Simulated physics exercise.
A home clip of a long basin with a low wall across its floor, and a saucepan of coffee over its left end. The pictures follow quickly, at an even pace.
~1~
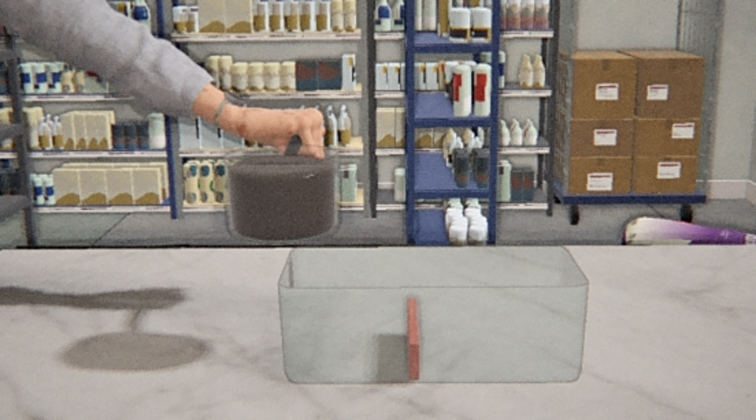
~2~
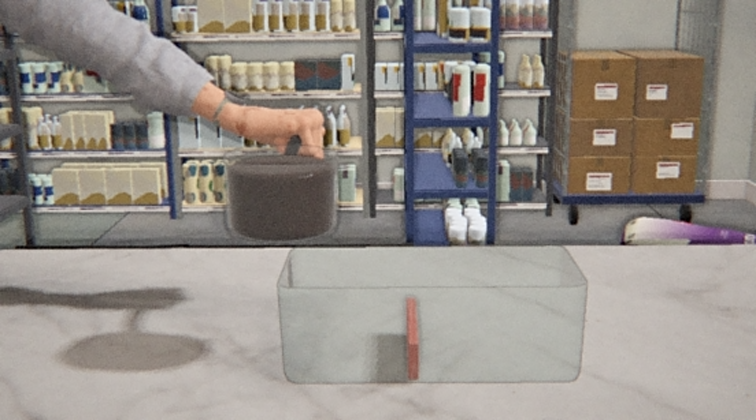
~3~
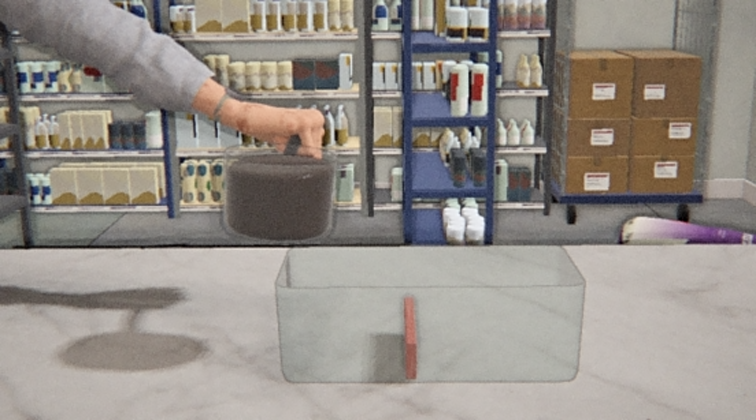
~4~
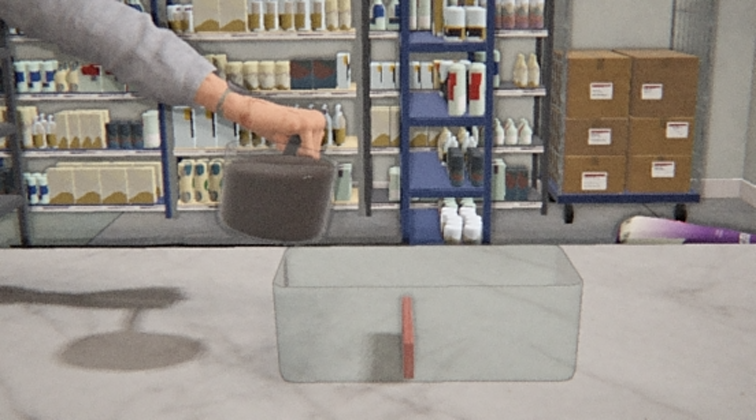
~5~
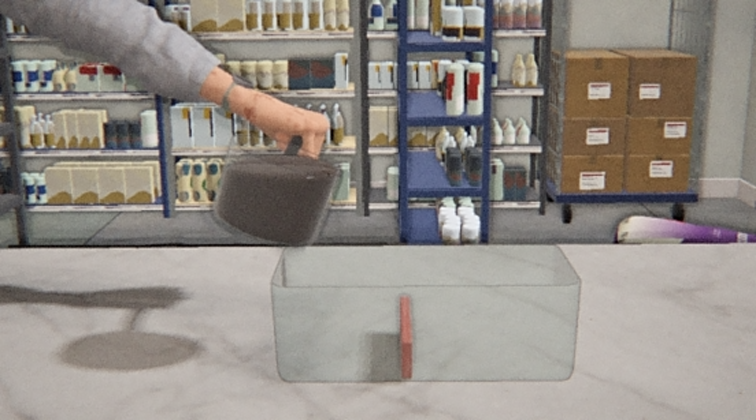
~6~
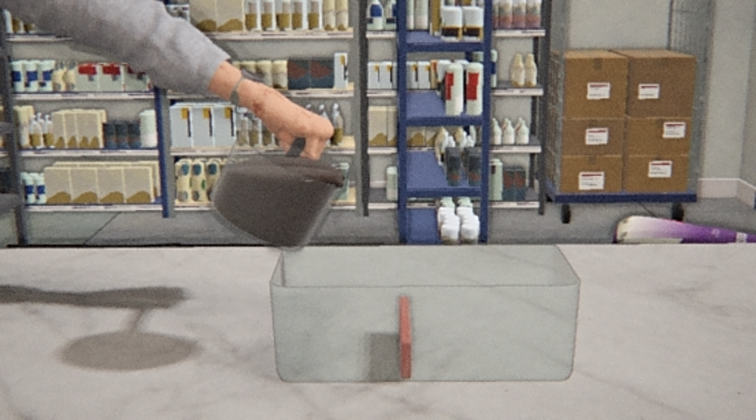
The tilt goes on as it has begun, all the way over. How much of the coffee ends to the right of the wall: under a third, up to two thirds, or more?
It comes to under a third.
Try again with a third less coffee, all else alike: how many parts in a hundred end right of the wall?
Roughly 5 in a hundred.
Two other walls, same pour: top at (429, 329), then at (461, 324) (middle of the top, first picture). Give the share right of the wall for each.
About 15 and 10 per cent.
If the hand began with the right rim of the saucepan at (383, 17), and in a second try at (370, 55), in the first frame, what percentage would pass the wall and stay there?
Near 90 % and 90 %.
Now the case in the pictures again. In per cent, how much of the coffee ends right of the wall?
About 15 per cent.
A moment on, the saucepan is tipped on its side and 53 per cent is still to pour, 20 is left of the wall and 4 right of it.
Next, the saucepan is tipped on its side and 17 per cent is still to pour, 65 is left of the wall and 12 right of it.
Then the saucepan is tipped on its side and 6 per cent is still to pour, 79 is left of the wall and 13 right of it.
Later the saucepan is tipped on its side and 2 per cent is still to pour, 82 is left of the wall and 15 right of it.
At rest 83 per cent lies left of the wall, 16 right of it and 1 outside.
